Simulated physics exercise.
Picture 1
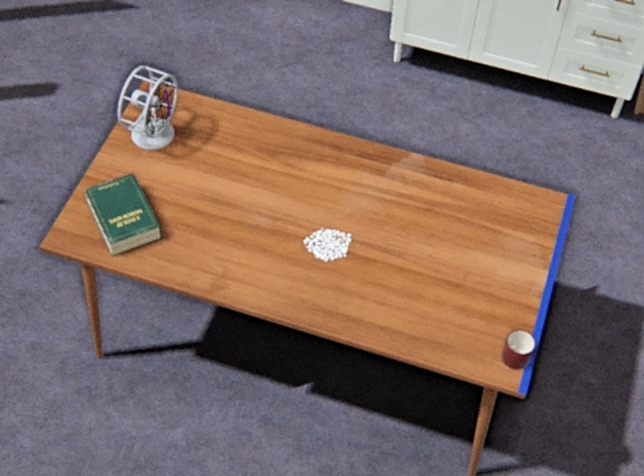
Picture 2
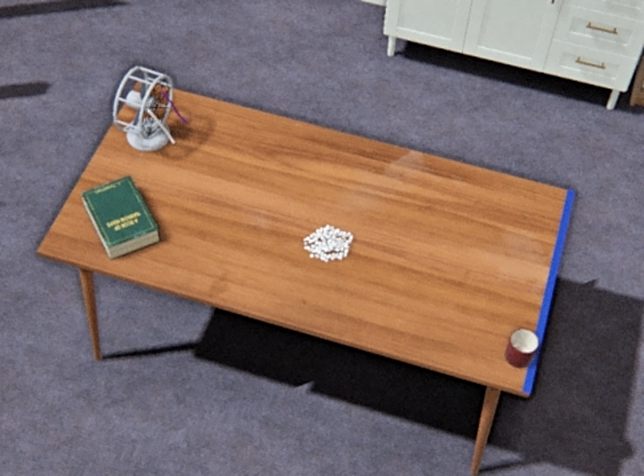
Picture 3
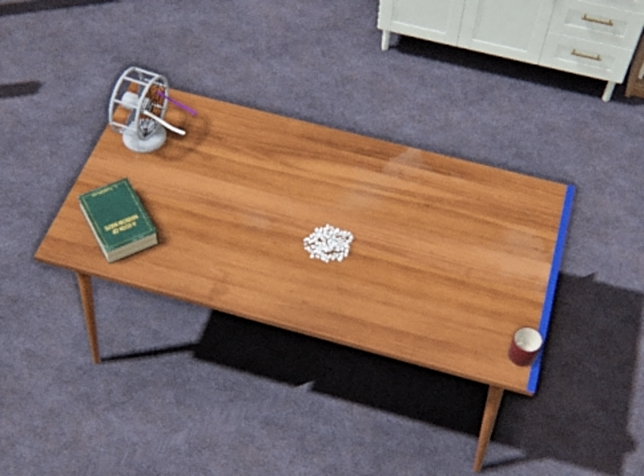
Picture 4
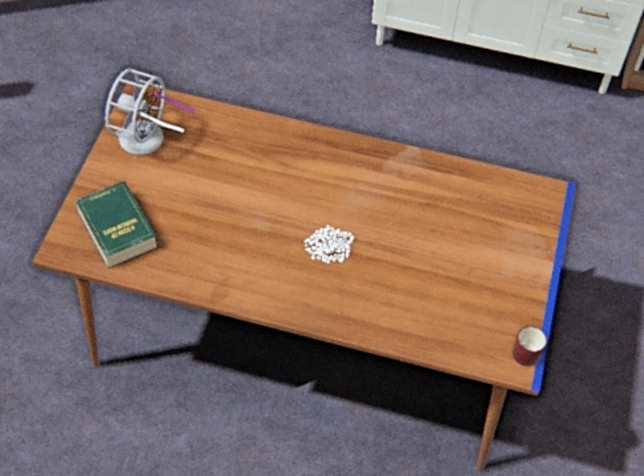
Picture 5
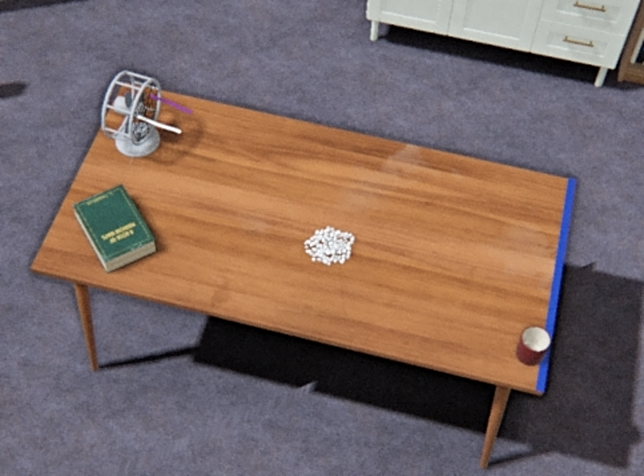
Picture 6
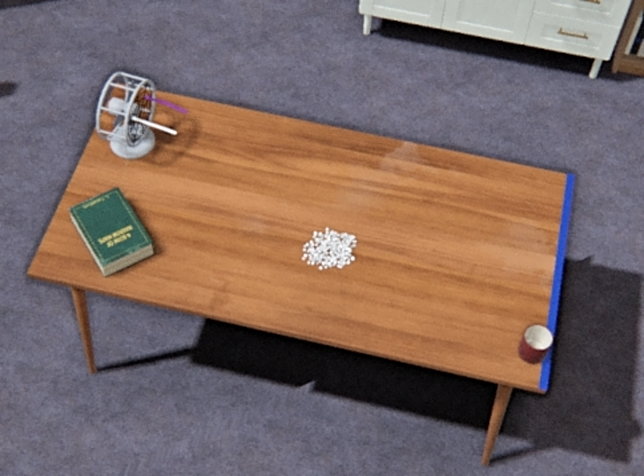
On a wooden desk above a grey floor, a small fan stands behind a green book, with a heap of white beads mid-surface and a dark red mug near the blue edge. The view shifts slightly while the beads lie still, then the heap loosens and spreads a little.
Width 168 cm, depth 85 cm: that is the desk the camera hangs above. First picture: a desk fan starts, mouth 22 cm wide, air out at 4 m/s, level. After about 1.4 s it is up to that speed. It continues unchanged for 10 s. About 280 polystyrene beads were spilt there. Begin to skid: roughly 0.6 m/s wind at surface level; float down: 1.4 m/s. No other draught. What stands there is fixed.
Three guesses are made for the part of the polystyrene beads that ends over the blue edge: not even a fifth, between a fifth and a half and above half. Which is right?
Below one fifth finish beyond the blue edge.
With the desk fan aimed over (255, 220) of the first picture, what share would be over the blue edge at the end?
60 %.
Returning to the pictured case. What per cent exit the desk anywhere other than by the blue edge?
15 %.
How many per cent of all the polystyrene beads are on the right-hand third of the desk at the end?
Share at the end: Close to 30 %.
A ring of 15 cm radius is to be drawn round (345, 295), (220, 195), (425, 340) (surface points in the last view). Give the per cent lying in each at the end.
Taking the spots one by one, around 50 %, 0 % and 30 %.
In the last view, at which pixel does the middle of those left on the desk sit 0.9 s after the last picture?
Their middle would be near (366, 330) in the last picture.
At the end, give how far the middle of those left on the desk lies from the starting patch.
Close to 30 cm.
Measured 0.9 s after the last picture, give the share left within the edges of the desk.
I'd put it near 100 per cent.
Then, 0.9 s after the last picture, 0 % are over the blue edge; the middle of those still in play is near (370, 329); 39 % have settled or left.
Then, 2.1 s after the last picture, 0 % are over the blue edge; the middle of those still in play is near (359, 323); 82 % have settled or left.
Then, 4.4 s after the last picture, 0 % are over the blue edge; the middle of those still in play is near (359, 323); 84 % have settled or left.
Then, 8.9 s after the last picture, at the end, 0 % are over the blue edge; the middle of those still in play is near (359, 323).
